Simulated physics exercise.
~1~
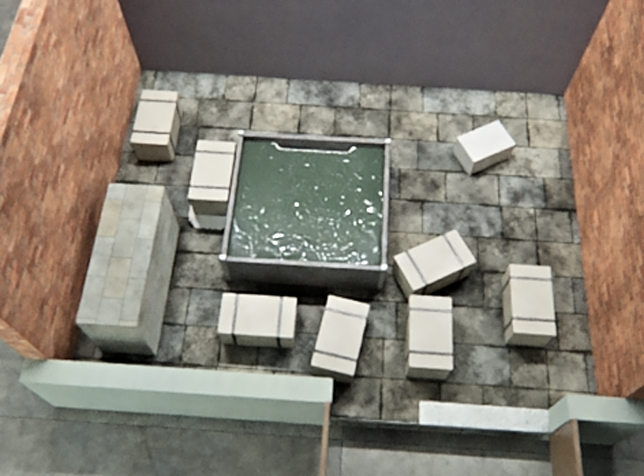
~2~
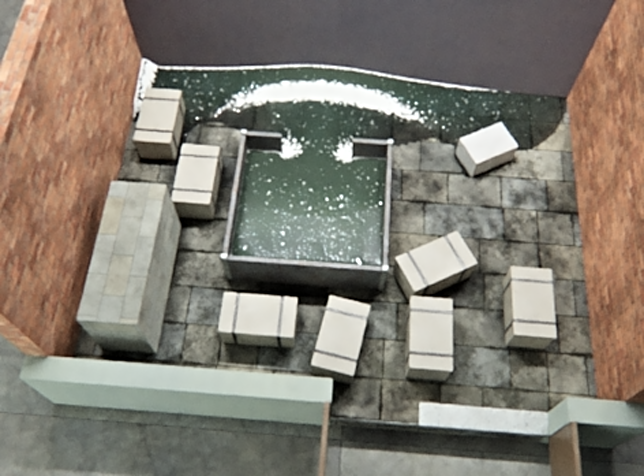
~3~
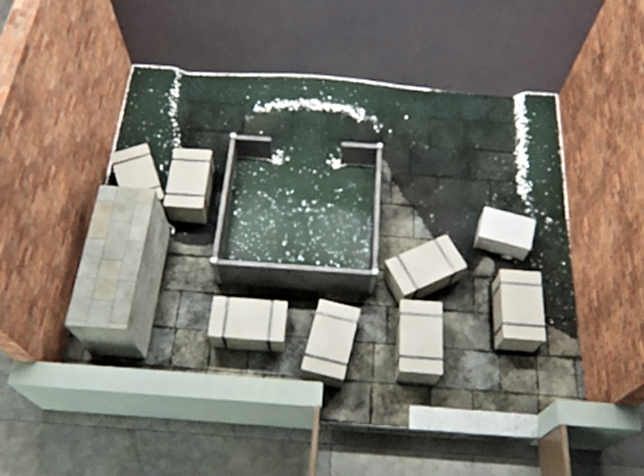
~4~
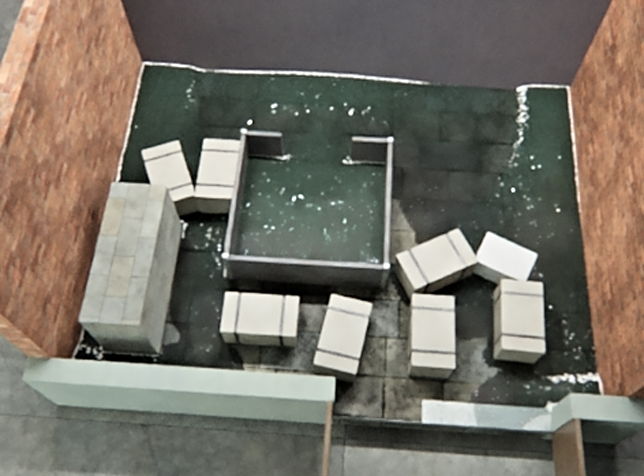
Open tank of green water bursting at its back wall, flooding the tiled hall and shifting a few pale boxes.
